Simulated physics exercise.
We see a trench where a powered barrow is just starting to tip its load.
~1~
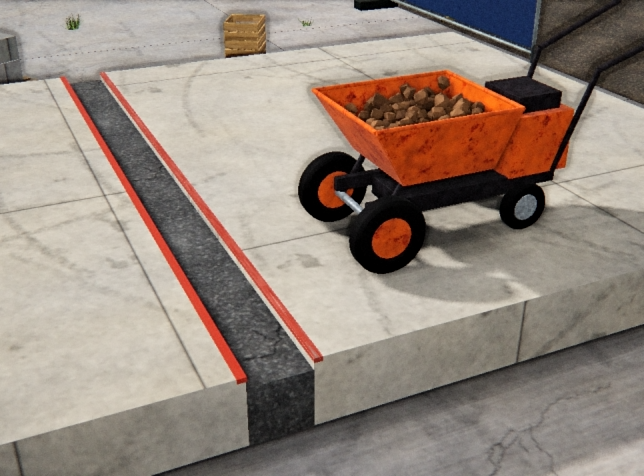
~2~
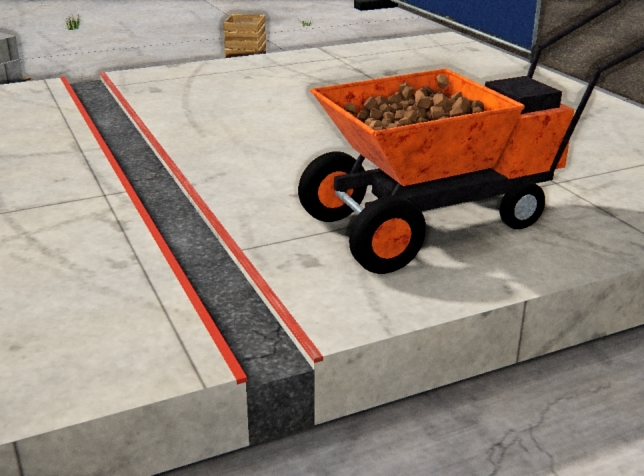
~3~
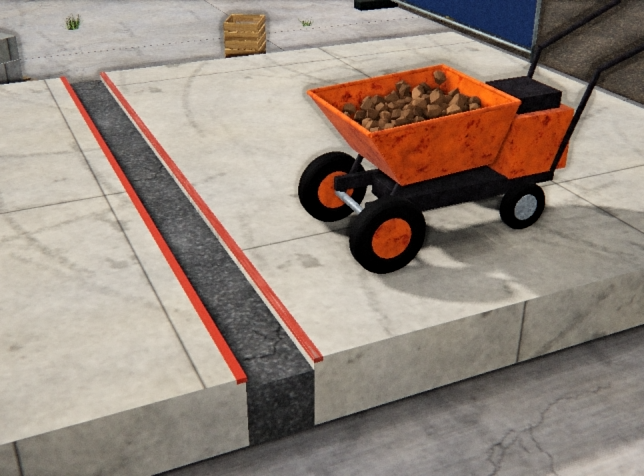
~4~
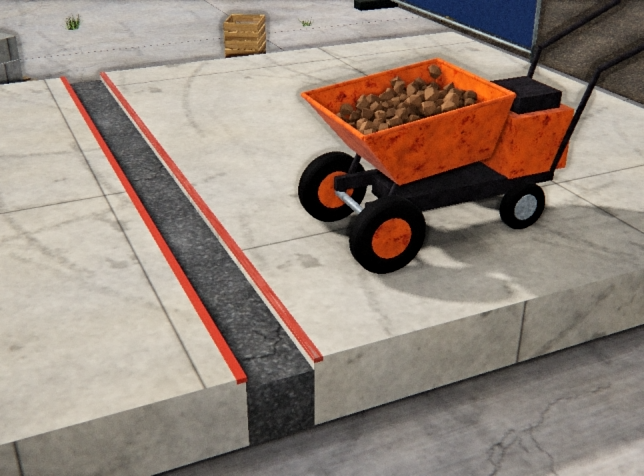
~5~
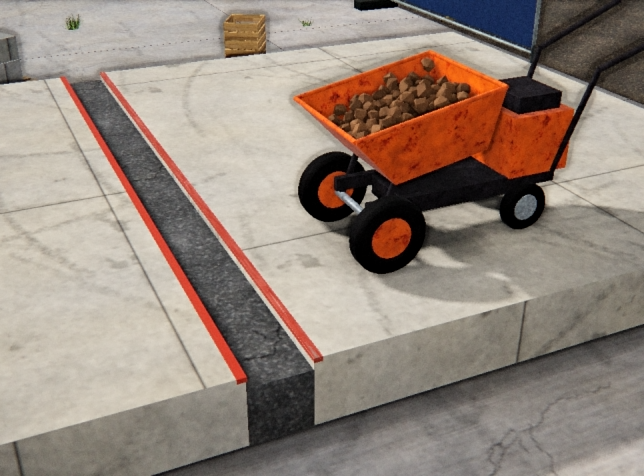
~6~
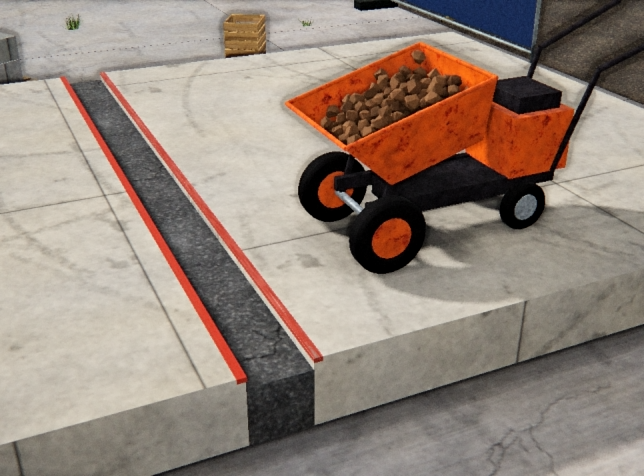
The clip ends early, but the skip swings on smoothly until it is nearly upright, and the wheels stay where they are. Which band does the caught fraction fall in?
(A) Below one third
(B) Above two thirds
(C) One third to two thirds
Option C: One third to two thirds.
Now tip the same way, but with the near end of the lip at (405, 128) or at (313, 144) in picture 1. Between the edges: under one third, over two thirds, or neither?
Note - stop 1: One to two thirds; stop 2: Less than a third.
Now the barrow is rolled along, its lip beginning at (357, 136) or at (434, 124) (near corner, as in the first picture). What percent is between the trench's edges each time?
Result: 50 in a hundred, then 40 in a hundred.
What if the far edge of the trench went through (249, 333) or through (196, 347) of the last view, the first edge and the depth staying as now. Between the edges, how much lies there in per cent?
Estimated share: Try 1 approx. 30 in a hundred, try 2 approx. 70 in a hundred.
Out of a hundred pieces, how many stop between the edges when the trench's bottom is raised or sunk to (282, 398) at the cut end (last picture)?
It would be close to 80 percent.
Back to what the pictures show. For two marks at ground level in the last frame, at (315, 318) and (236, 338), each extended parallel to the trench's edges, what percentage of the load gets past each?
Around 100 per cent for the first, around 40 per cent for the second.
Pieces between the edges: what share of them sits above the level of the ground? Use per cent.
Estimate: Near 55 per cent.
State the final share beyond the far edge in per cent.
Near 25 %.
Just after the last frame, skip tipped steeply; every one in the skip.
A moment on, skip tipped right over; the larger part in the skip; just a few short of the trench; about a tenth in or heaped over the trench; about a tenth falling.
Further on, skip tipped right over; roughly a quarter in the skip; just a few short of the trench; roughly half in or heaped over the trench; roughly a quarter beyond it.
When it is over, skip tipped right over; just a few in the skip; about a tenth short of the trench; roughly two thirds in or heaped over the trench; roughly a quarter beyond it.
